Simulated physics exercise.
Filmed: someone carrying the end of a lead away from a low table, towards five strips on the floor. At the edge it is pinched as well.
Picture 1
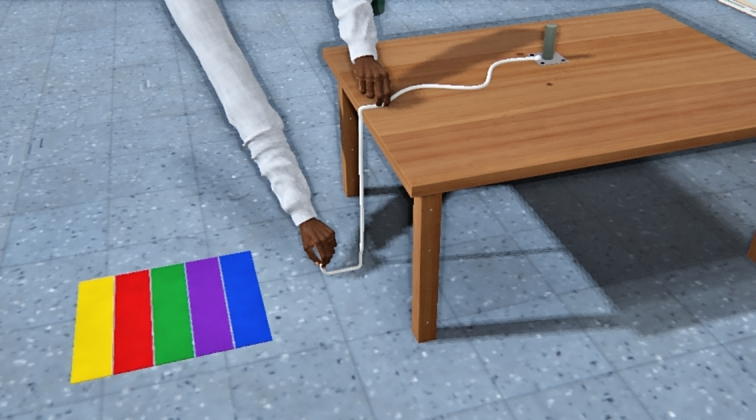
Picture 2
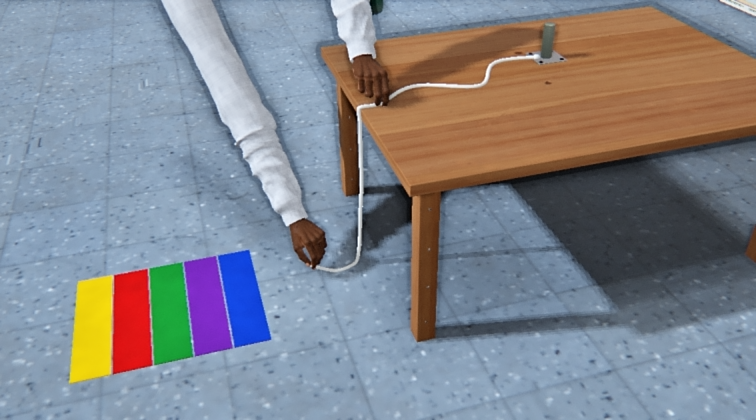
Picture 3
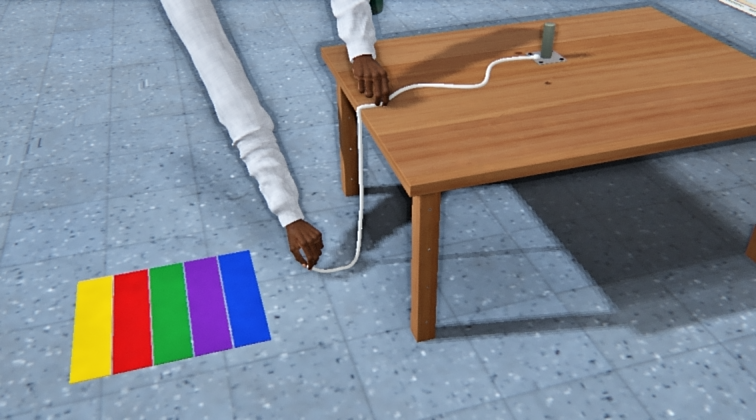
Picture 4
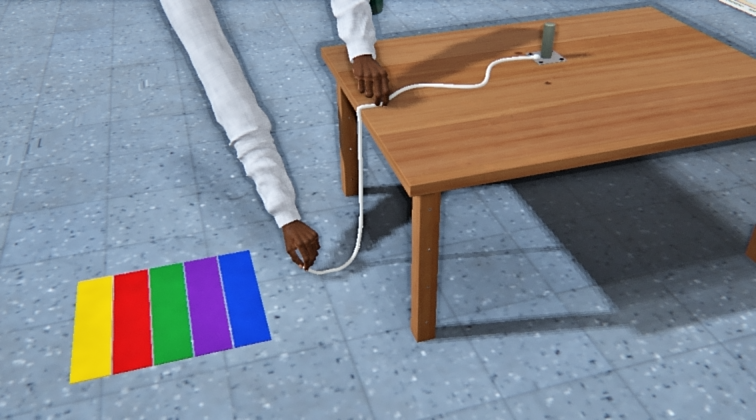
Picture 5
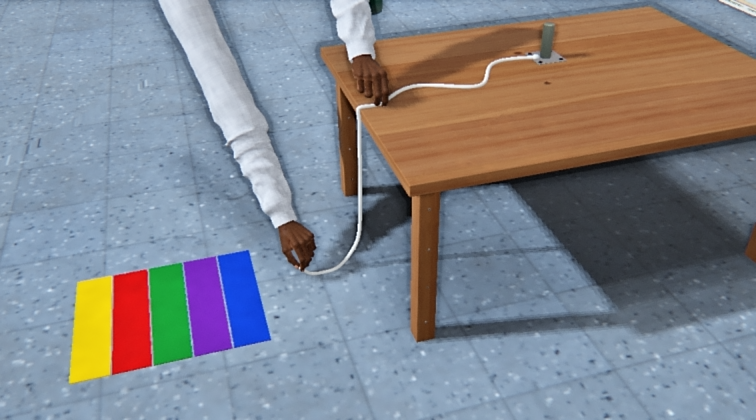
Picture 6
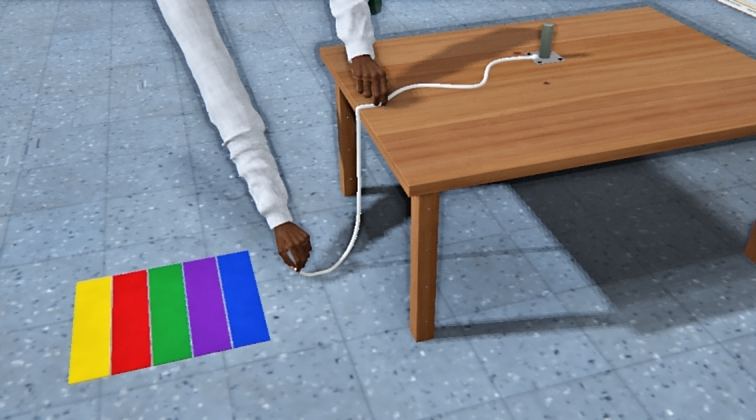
At the start, one dark hand pins a white cord at the edge of a low wooden table while the other holds its end near the floor, right of five coloured strips. The lower hand then moves slightly left towards the blue strip, drawing the hanging cord into a slanting curve.
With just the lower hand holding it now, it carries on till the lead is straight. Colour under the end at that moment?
Green.
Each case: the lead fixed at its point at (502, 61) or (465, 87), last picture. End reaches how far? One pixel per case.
Around (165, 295), then around (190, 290).
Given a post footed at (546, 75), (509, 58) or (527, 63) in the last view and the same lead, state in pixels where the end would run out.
About (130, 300), (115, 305) and (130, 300).
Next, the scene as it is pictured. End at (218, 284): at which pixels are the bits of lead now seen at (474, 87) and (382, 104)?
The first sits at about (444, 81) and the second at about (354, 116).
Early on, end near (218, 284); over purple.
Midway, end near (183, 291); over green.
At the end of the slack, end near (162, 295); over green. The end stops over the green strip.
